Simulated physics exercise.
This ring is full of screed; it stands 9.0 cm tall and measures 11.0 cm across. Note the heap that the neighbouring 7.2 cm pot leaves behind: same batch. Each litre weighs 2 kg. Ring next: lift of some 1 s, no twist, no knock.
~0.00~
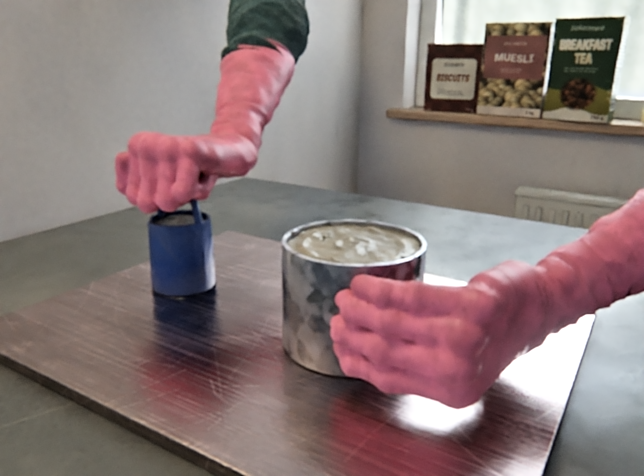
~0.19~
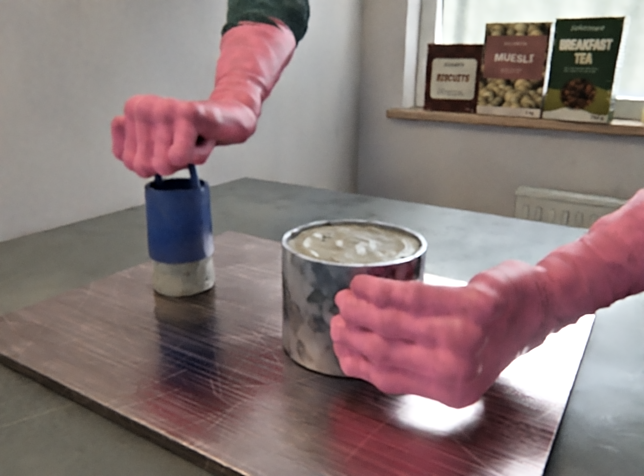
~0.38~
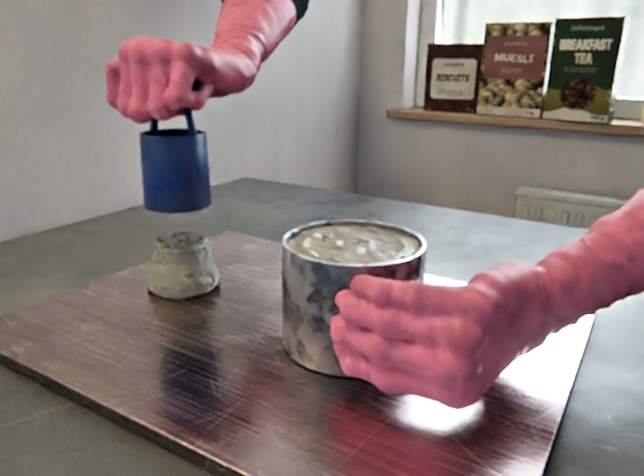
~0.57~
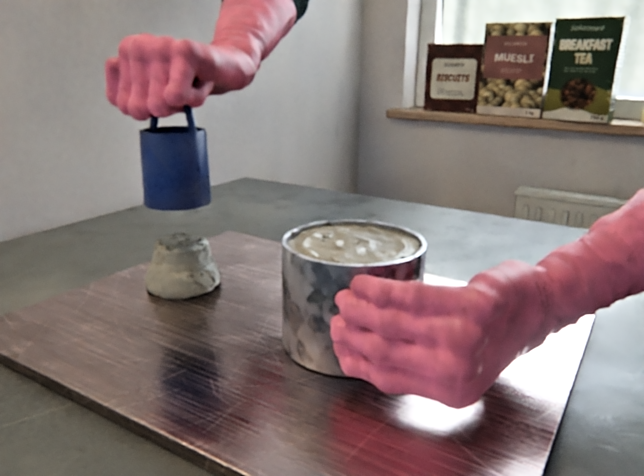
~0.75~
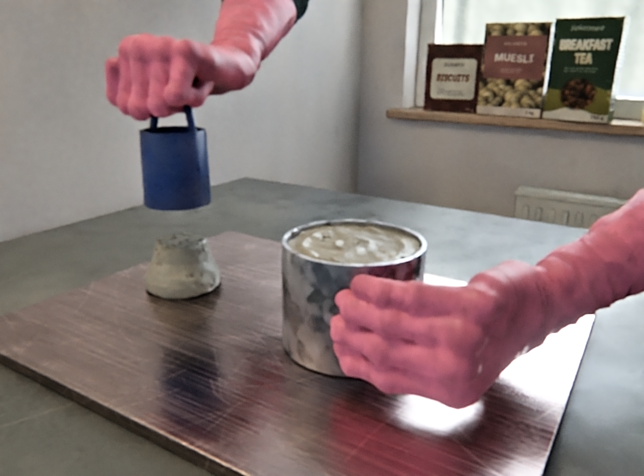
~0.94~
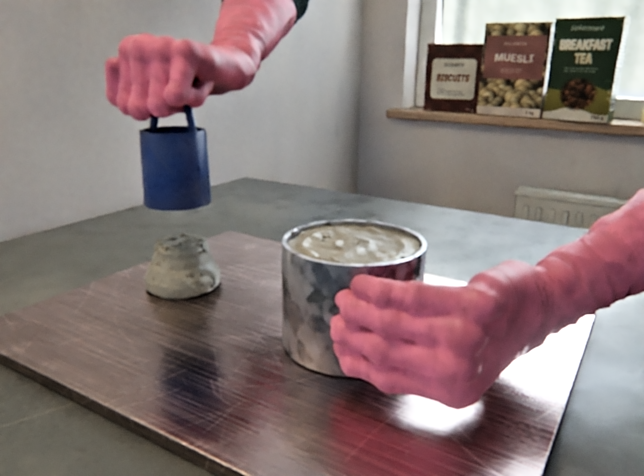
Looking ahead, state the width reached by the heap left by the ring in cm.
It should come to around 16.3 cm.
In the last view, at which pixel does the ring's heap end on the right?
I'd mark it at about (446, 349).
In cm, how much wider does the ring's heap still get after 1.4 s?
Around 2.0 cm more width.
After 1.2 s, the ring is up 2.2 cm; the screed has come down 0.1 cm to 8.9 cm and is 11 cm wide.
After 1.4 s, the ring is up 5.0 cm; the screed has come down 1.7 cm to 7.3 cm and is 14 cm wide.
After 1.7 s, the ring is up 9.2 cm; the screed has come down 2.8 cm to 6.2 cm and is 16 cm wide.
After 2.0 s, the ring is clear; the screed has come down 2.9 cm to 6.1 cm and is 16 cm wide.
After 2.7 s, at rest, the ring is clear; the screed has come down 2.9 cm to 6.1 cm and is 16 cm wide.
